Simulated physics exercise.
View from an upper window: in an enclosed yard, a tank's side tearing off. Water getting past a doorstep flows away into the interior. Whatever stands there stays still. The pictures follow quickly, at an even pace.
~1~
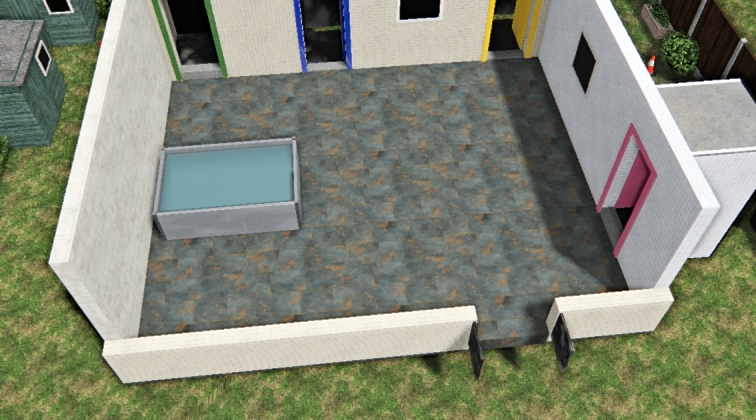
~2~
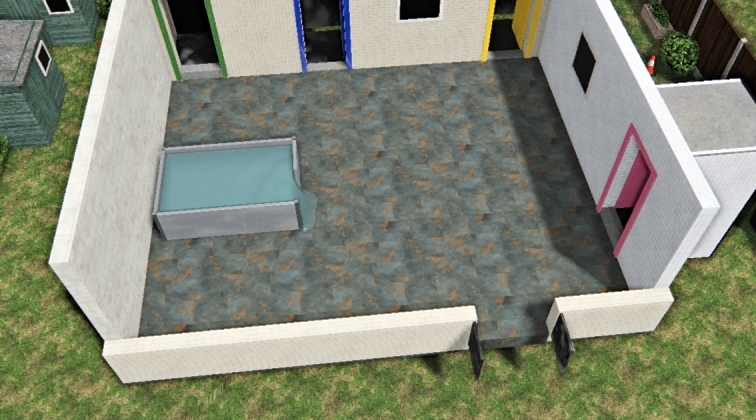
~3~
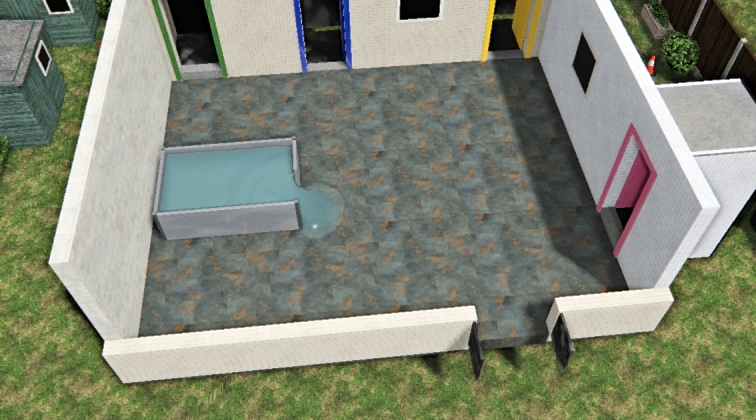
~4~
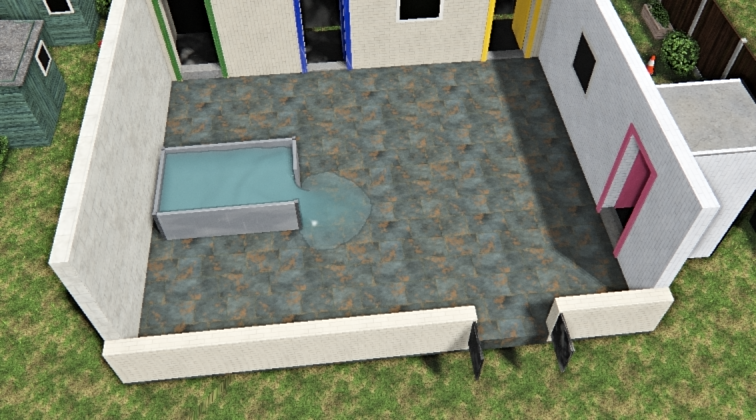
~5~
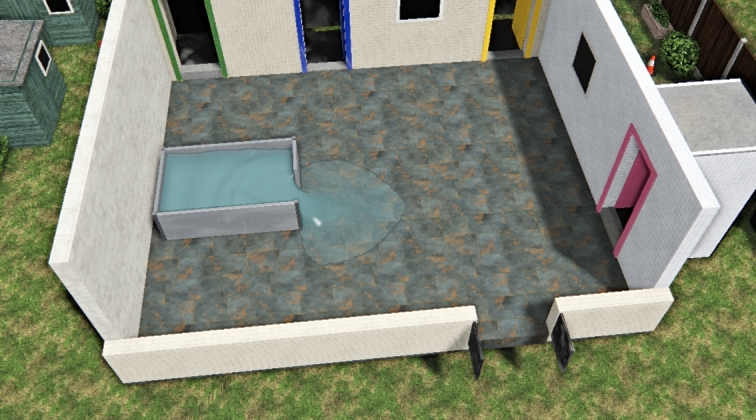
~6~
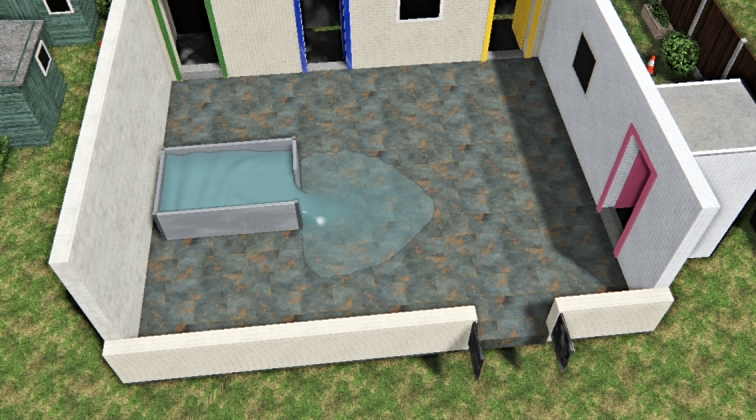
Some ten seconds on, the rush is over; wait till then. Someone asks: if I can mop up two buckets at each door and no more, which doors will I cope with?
One by one: The blue door sees no more than two buckets come in, the pink door sees no more than two buckets come in, the yellow door sees more than two buckets come in, the green door sees no more than two buckets come in.
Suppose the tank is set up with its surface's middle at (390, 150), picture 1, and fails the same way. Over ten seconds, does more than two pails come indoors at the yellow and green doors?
I'd say the yellow crosses the line but the green doesn't reach it.
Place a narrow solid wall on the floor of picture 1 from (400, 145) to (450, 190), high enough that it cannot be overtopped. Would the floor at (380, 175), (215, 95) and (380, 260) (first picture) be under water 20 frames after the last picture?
Results in order: Swamped / bone-dry / swamped.
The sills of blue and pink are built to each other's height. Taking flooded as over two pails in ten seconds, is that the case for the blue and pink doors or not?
Result - blue door ends up below, pink door ends up above.
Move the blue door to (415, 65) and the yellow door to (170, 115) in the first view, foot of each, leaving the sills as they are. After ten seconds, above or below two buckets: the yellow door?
Logged - yellow door ends up lower.
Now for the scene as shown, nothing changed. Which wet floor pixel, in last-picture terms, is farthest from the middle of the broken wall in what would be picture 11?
Somewhere close to (538, 209).
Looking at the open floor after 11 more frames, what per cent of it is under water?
Estimate: Some 45 in a hundred.
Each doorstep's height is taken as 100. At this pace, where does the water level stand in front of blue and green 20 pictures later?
I'd put it at close to 0 and 0 per cent.
A moment on, water covers 25 % of the floor; the blue door not reached, the pink door not reached, the yellow door not reached, the green door not reached.
Next, water covers 45 % of the floor; the blue door not reached, the pink door wet at the sill, nothing in, the yellow door not reached, the green door not reached.
Then, water covers 55 % of the floor; the blue door not reached, the pink door wet at the sill, nothing in, the yellow door not reached, the green door not reached.
Later, water covers 55 % of the floor; the blue door not reached, the pink door wet at the sill, nothing in, the yellow door over two buckets in, the green door not reached.
In the end, water covers 60 % of the floor; the blue door wet at the sill, nothing in, the pink door wet at the sill, nothing in, the yellow door far over two buckets in, the green door not reached.
